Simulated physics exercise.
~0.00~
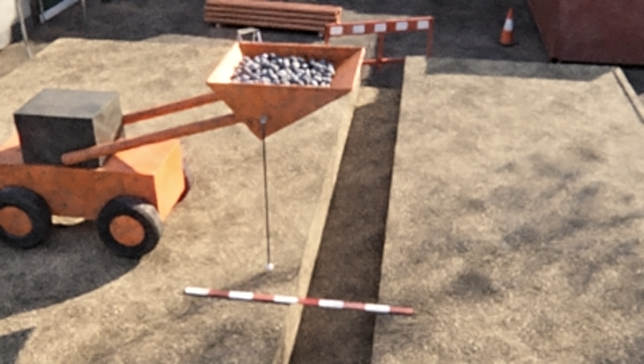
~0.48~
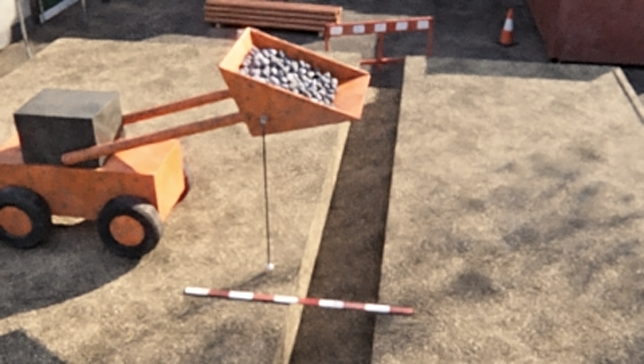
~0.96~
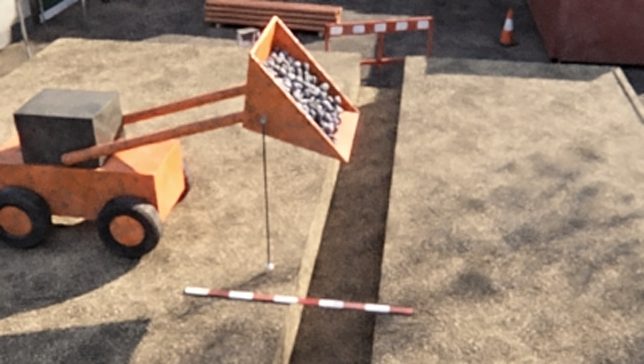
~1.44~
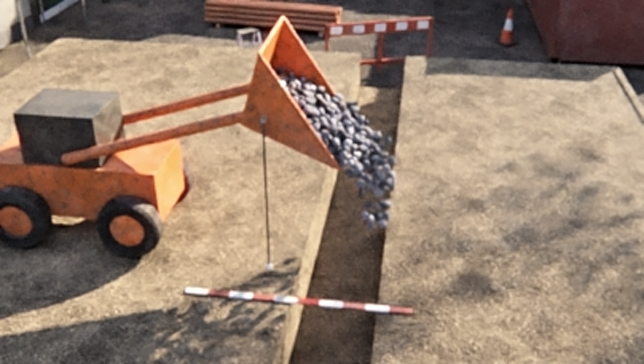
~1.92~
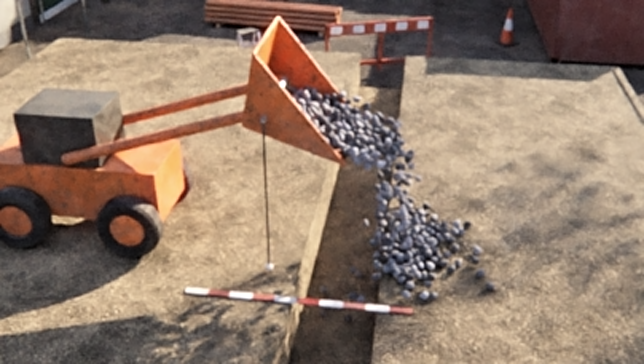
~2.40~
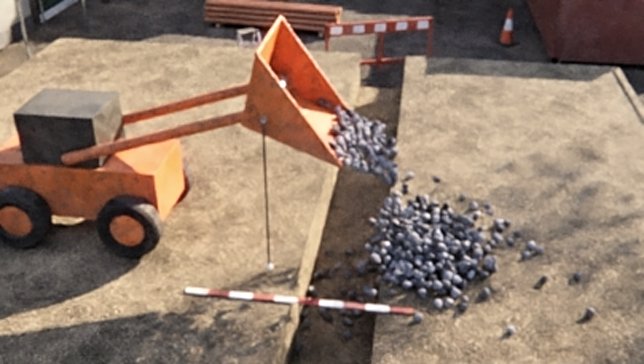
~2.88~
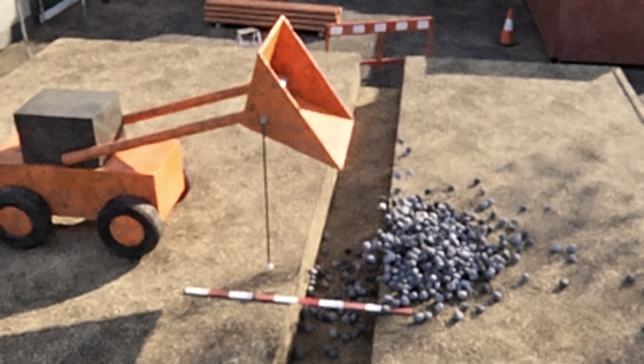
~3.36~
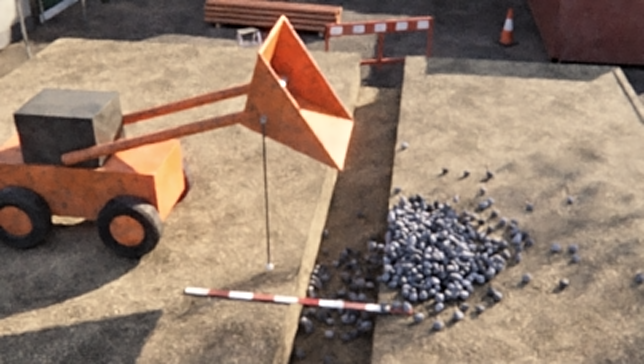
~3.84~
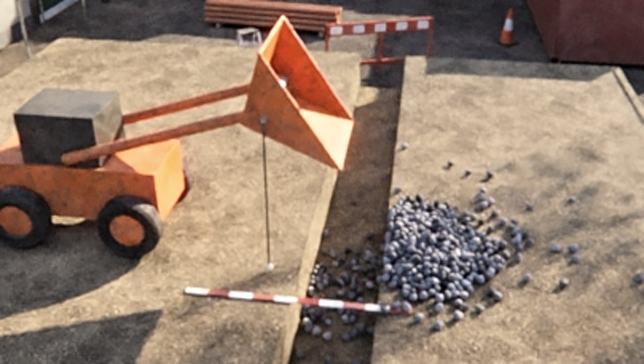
An orange loader's raised bucket tipped forward to the right and poured its grey stones over a narrow trench, until it hung empty, with some stones lying in the trench and most heaped on the ground just beyond it.
